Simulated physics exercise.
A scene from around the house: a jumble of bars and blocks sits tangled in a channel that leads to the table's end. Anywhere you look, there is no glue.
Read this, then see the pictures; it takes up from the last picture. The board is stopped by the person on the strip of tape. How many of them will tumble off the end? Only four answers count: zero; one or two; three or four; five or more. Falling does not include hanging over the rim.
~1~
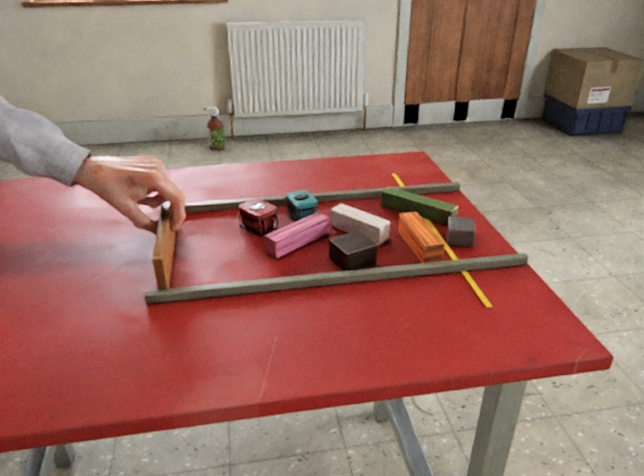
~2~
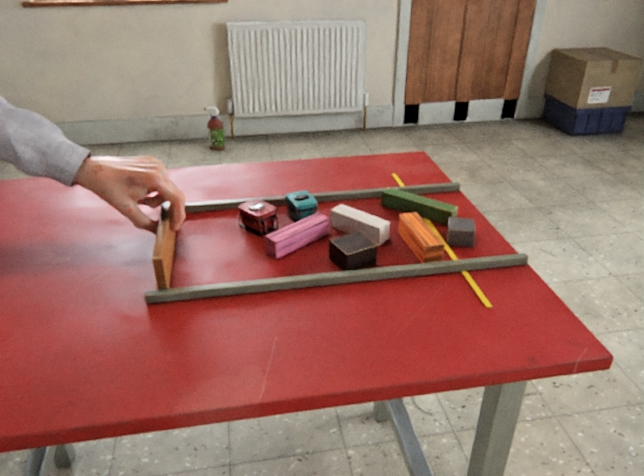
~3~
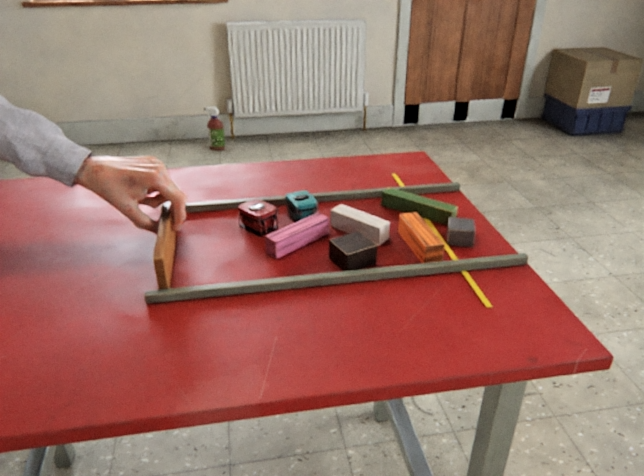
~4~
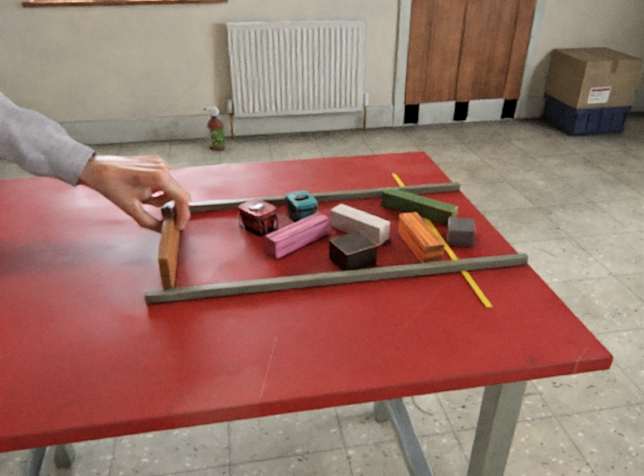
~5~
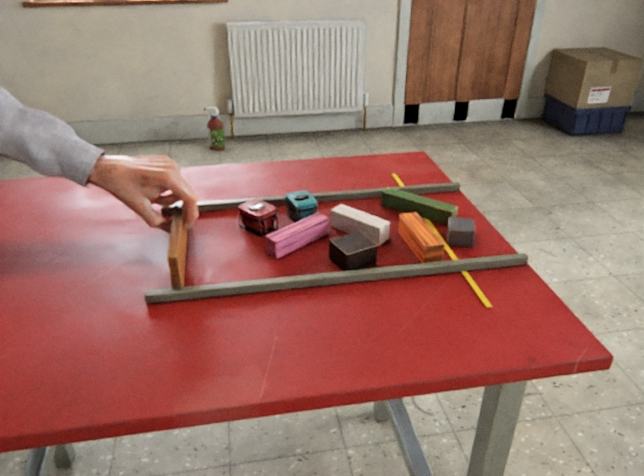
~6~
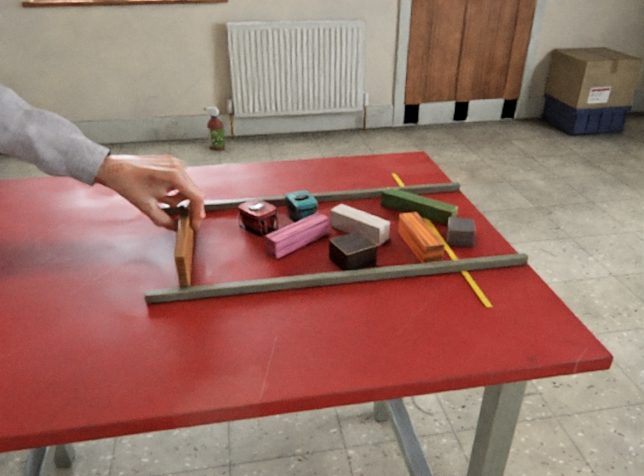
Falls come to a total of one or two.
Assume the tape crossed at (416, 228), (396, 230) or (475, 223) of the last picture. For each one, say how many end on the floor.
Result per try: 0; 0; 5.
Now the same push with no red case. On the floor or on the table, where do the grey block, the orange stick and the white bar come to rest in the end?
Final state: Grey block off, orange stick in place, white bar in place.
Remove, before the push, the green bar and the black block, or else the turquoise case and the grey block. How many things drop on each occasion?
Result: 0 in the first case, with 0 in the second.
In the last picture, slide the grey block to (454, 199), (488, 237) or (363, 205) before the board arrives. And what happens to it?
Taking the places in order, it ends up falling, then ends up falling, then remains aboard.
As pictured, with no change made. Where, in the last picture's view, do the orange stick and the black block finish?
In the last picture the orange stick sits around (504, 234) and the black block around (472, 247).
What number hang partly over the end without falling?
That would be 2.
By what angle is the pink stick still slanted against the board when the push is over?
Angle: Roughly 30 degrees.
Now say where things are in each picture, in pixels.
In the first frame, grey block (461, 232); green bar (418, 206); orange stick (420, 237); board (167, 233); tape (432, 226).
In the second frame, green bar (418, 206); white bar (359, 224).
In the third frame, orange stick (420, 238); board (168, 233).
In the fourth frame, grey block (461, 232); black block (353, 252).
In the fifth frame, green bar (418, 206); turquoise case (302, 208).
In the sixth frame, grey block (461, 232); green bar (418, 206); orange stick (420, 238); board (186, 231); tape (432, 226).
Soon after, none off yet; grey block at rest near (461, 232); green bar at rest near (418, 206); orange stick at rest near (420, 238).
At rest, the number that fall off is one or two; fallen, green bar and grey block.
